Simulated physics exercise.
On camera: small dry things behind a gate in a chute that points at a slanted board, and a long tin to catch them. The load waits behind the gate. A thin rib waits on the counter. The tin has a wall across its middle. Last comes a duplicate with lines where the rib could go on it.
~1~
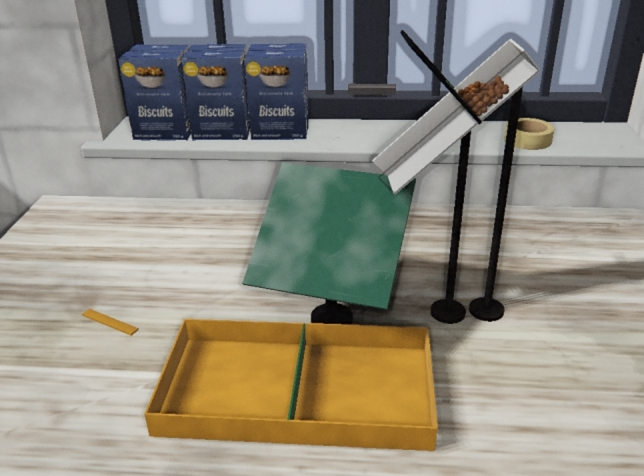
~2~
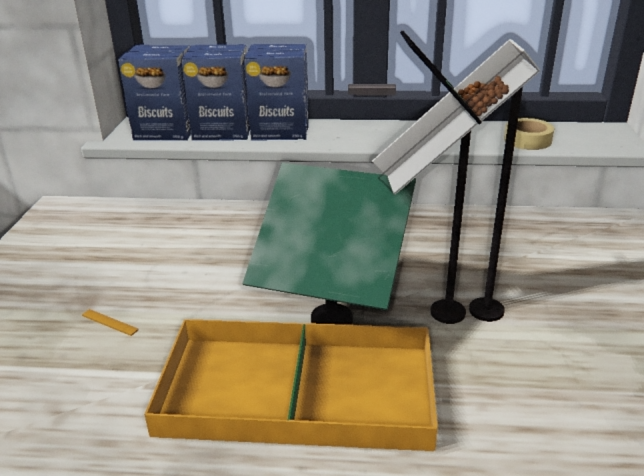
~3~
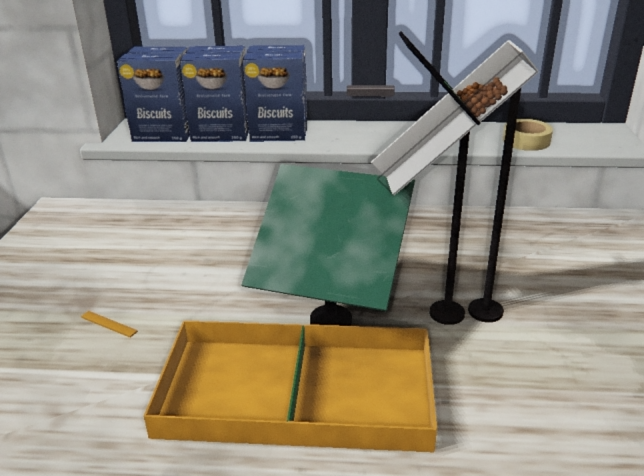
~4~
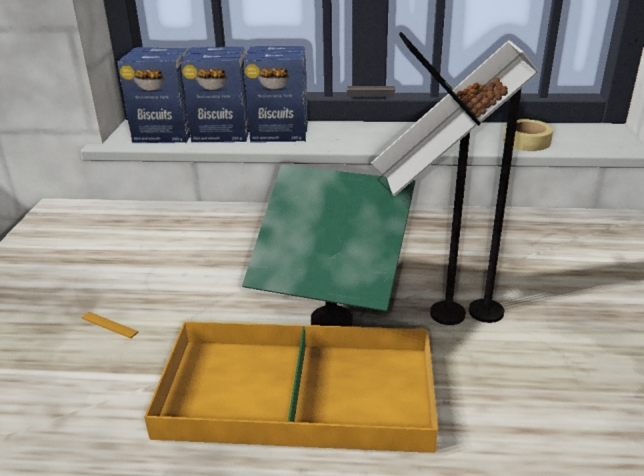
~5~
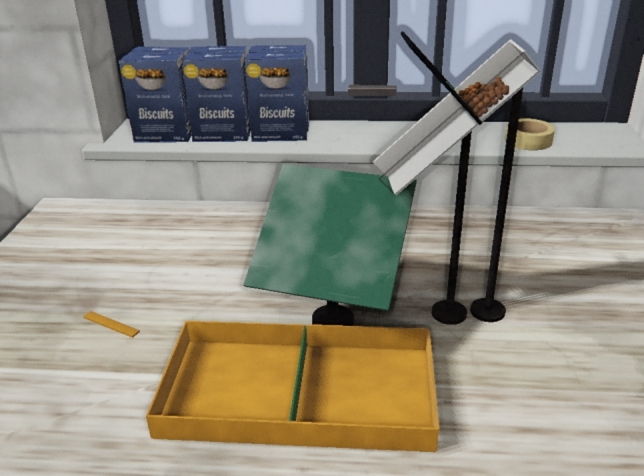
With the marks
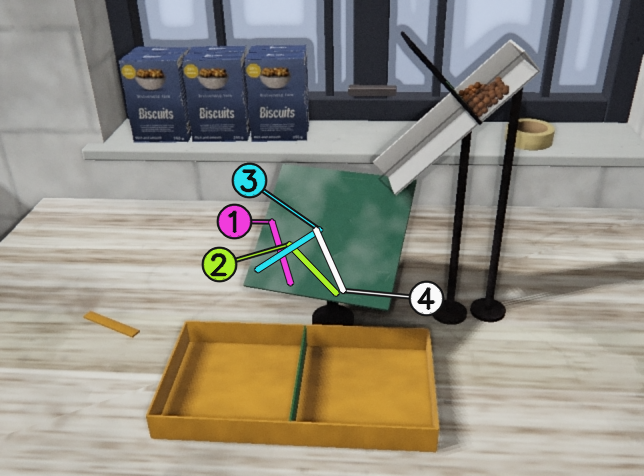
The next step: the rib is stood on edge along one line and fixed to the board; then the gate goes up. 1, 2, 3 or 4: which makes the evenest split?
Go for 1.
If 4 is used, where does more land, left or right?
Right.
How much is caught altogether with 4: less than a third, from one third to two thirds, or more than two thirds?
Line 4 gives more than two thirds.
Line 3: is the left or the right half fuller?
The left half.
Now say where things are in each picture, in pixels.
In the first picture, load behind the gate near (481, 96), cereal balls; lip of the chute near (391, 185), sloping fairly steeply.
In the second picture, middle of the board near (331, 230), tilted fairly steeply; middle of its low edge near (312, 296); of its high edge near (347, 170).
In the third picture, front corners of the tin near (145, 416) and (436, 429); front end of its middle wall near (288, 422); gate still shut near (451, 92).
In the fourth picture, middle of the load near (480, 97); lip near (391, 187).
In the fifth picture, middle of the load near (482, 96); lip near (392, 186).
On the marked copy, line 1 from (271, 221) to (290, 282); line 2 from (289, 244) to (336, 293); line 3 from (319, 229) to (257, 269); line 4 from (316, 229) to (343, 290).
Choosing 1, of what is caught, close to two thirds in the left half, close to a third in the right.
Choosing 2, of what is caught, a small share in the left half, the bulk in the right.
Choosing 3, of what is caught, the bulk in the left half, a small share in the right.
Choosing 4, of what is caught, a small share in the left half, the bulk in the right.
